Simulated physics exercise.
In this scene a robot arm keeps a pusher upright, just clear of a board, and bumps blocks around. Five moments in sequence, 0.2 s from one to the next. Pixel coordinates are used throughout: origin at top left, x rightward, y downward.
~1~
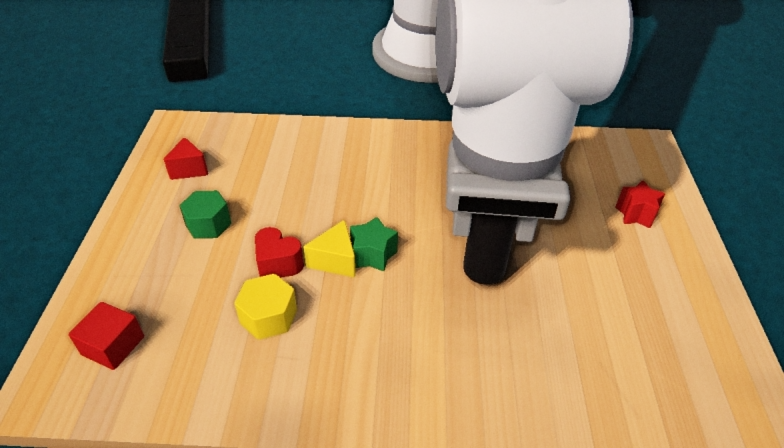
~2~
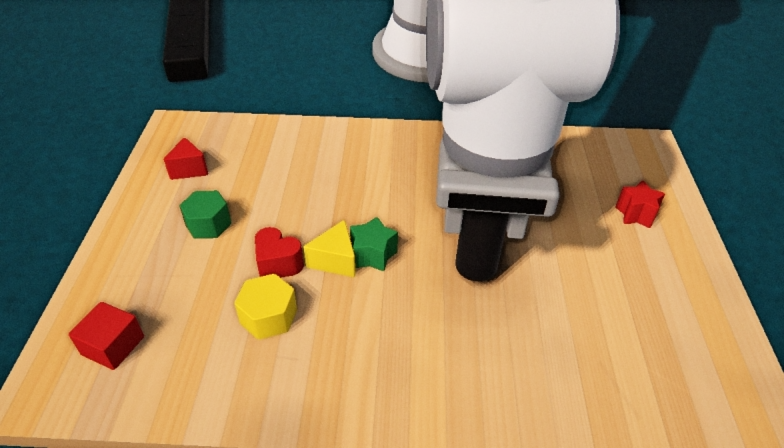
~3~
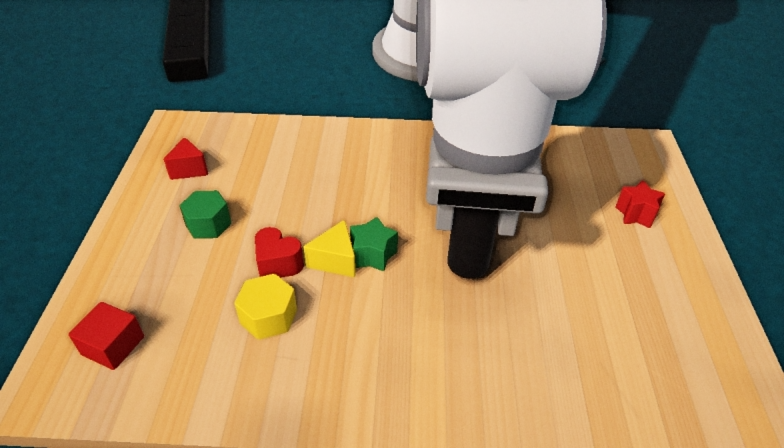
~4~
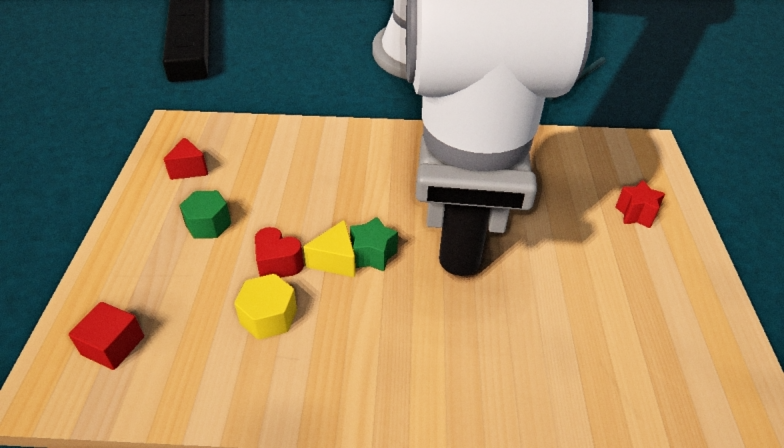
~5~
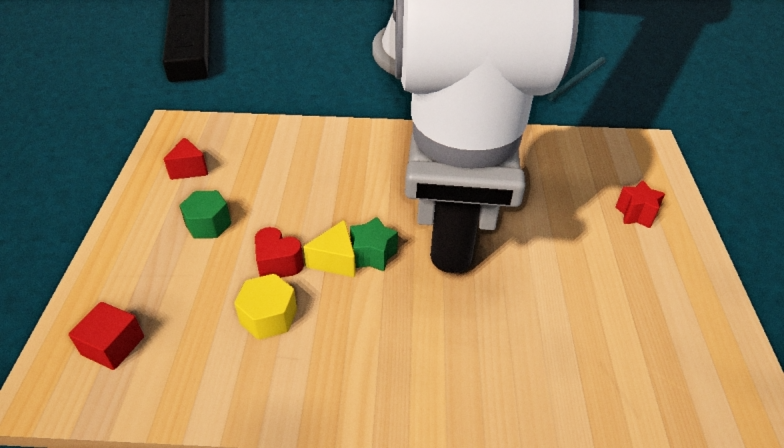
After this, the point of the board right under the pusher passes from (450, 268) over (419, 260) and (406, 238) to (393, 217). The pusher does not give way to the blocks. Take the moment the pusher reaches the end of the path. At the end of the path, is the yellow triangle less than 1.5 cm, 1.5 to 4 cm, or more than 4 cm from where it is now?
The yellow triangle ends up very close, under 1.5 cm away.
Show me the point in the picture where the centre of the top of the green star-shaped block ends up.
At roughly (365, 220).
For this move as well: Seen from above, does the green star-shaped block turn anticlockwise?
I'd say yes.
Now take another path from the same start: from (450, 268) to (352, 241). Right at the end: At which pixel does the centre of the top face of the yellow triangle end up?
Put as a pixel place, it's (291, 252).
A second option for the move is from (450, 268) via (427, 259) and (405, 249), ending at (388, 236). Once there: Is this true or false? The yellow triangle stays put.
The statement is incorrect.
What follows on the original path. Halfway along, pusher at (412, 238); green star-shaped block at (369, 230), turned 15° anticlockwise.
At the end, pusher at (393, 208); yellow triangle not moved; green star-shaped block at (365, 220), turned 55° anticlockwise.
